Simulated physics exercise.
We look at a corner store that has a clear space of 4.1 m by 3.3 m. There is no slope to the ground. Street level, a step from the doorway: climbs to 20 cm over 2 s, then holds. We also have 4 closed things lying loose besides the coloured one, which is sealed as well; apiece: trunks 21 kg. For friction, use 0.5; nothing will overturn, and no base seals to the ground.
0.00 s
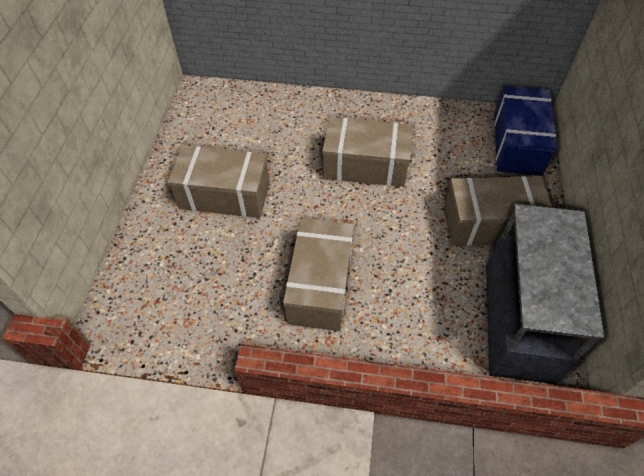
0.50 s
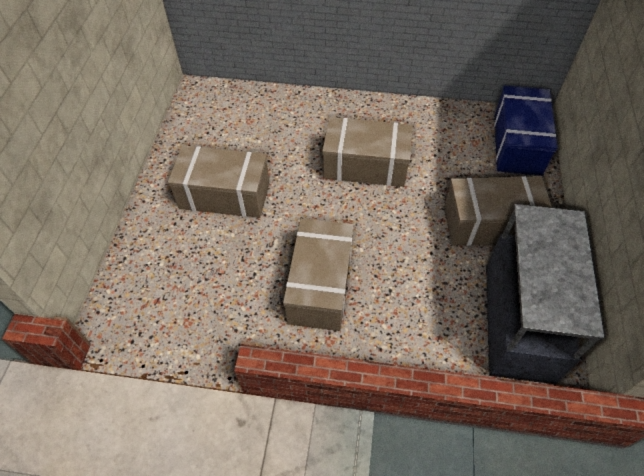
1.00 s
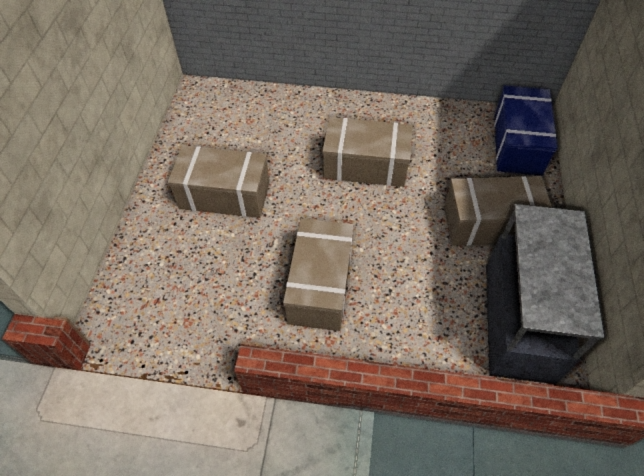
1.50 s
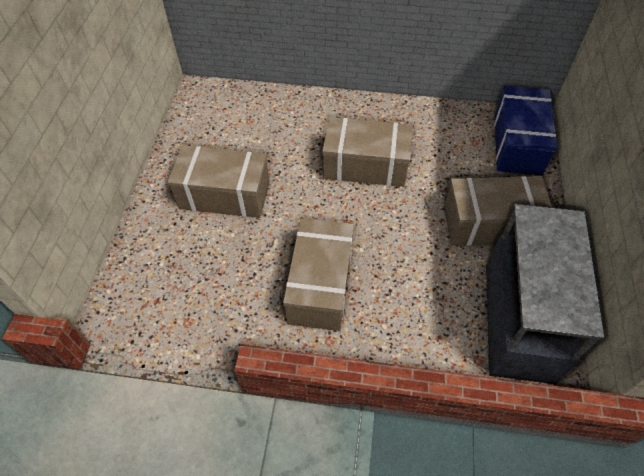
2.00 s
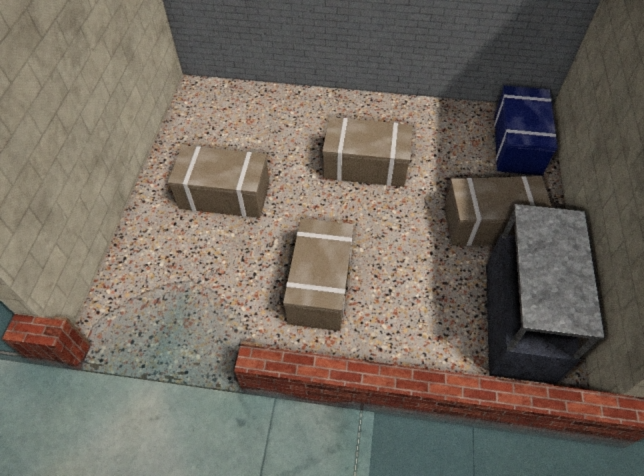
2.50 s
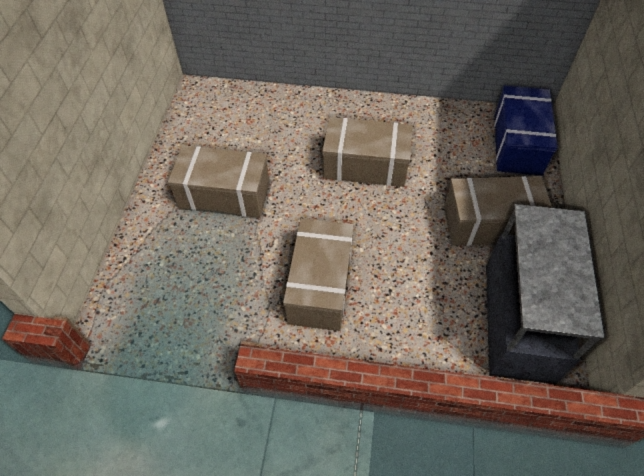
Water spread across the pavement outside a low brick wall, then seeped through the gap at the left onto the pebbly floor, while the blue trunk and four tan boxes stayed still.
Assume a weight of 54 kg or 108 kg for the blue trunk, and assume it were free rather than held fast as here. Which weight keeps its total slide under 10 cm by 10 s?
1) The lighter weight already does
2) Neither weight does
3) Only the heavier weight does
Answer: 3.
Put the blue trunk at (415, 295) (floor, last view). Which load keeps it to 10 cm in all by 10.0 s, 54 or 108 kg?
Short answer: Any load.
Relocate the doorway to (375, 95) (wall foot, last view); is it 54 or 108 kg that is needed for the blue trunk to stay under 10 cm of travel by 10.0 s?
In that setup the first mass works.
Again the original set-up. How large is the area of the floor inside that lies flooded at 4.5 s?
At that time the wet patch spans about 8.0 m2.
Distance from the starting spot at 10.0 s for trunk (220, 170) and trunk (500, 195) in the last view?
250 cm, 20 cm.
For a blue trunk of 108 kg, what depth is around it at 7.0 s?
Something like 9 centimetres.
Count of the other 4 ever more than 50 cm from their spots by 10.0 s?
By my tally, 2.
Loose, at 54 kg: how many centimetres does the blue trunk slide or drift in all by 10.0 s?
Some 80 cm in all.
After 3.5 s the blue trunk would be 0 cm from its start with 54 kg and 0 cm from its start with 108 kg; 0 cm of water round it then.
After 4.5 s the blue trunk would be 0 cm from its start with 54 kg and 0 cm from its start with 108 kg; 0 cm of water round it then.
After 7.0 s the blue trunk would be 0 cm from its start with 54 kg and 0 cm from its start with 108 kg; 9 cm of water round it then.
After 10.0 s the blue trunk would be 67 cm from its start with 54 kg and 0 cm from its start with 108 kg; 14 cm of water round it then.
